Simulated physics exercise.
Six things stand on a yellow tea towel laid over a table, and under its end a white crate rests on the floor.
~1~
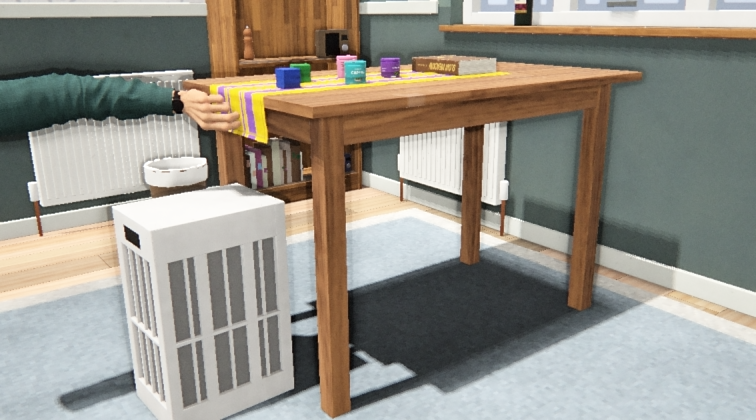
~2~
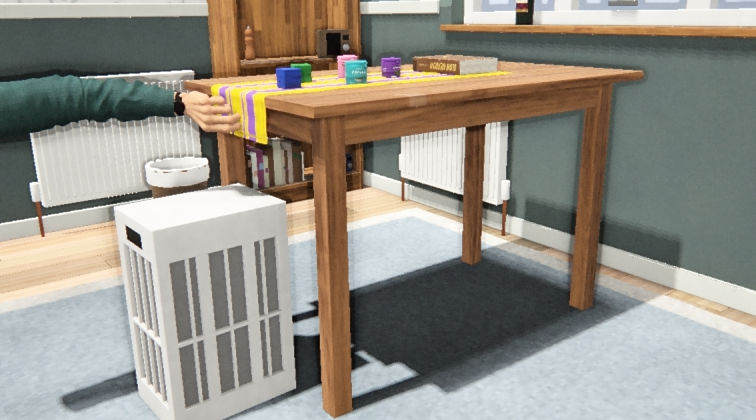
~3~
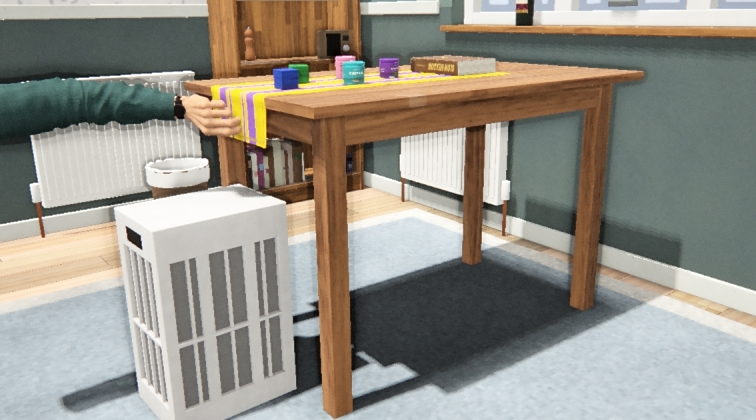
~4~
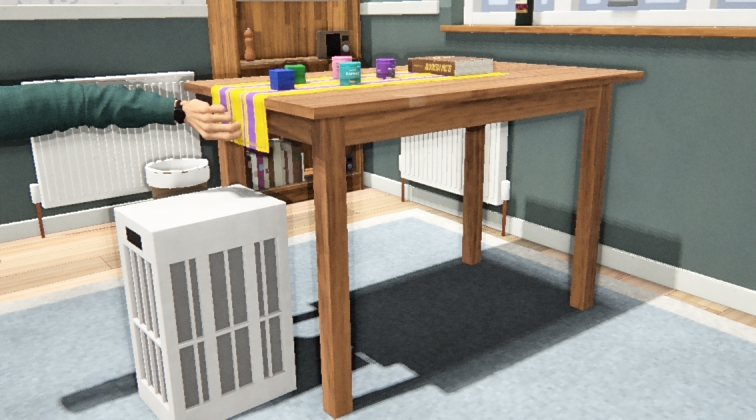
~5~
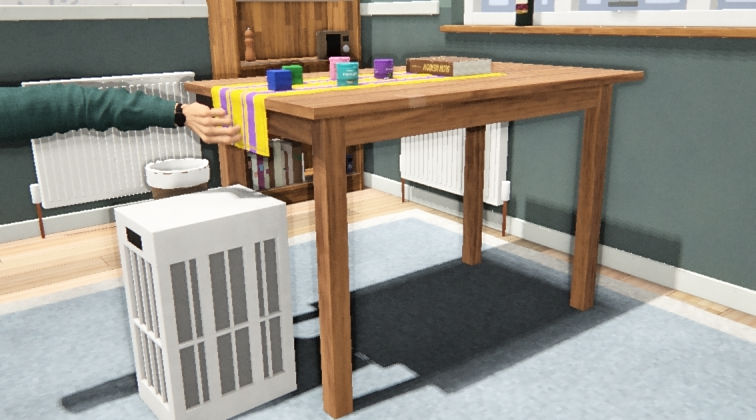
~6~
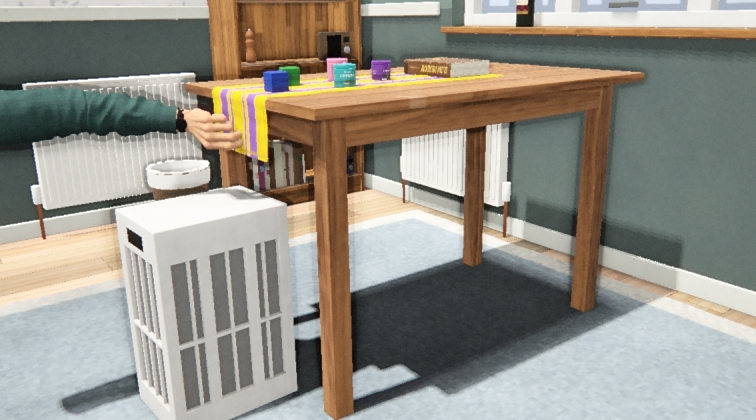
In a room with green walls, a hand at the left slowly pulls a yellow and purple cloth a little way over the table's end above a white crate, and the small colourful objects on it shift slightly left.
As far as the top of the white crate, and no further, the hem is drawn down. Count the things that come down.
Exactly one drops.
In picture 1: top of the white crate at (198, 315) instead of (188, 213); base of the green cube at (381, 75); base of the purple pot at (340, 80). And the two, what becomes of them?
The green cube stays on, the purple pot drops off.
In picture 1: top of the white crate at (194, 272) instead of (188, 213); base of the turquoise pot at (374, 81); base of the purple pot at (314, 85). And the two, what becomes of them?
In the end the turquoise pot is still on top and the purple pot is no longer on top.
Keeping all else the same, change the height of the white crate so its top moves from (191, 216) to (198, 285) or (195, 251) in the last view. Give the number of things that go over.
That would be 3 and 2.
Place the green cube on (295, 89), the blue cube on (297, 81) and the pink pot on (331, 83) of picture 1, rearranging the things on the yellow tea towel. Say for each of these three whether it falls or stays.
The green cube is off the top, the blue cube is still on top, the pink pot is still on top.
A little later, hem near (242, 168); all still up.
Next, hem on the crate; blue cube gone.
When it is over, hem on the crate; blue cube gone. It carries off one.
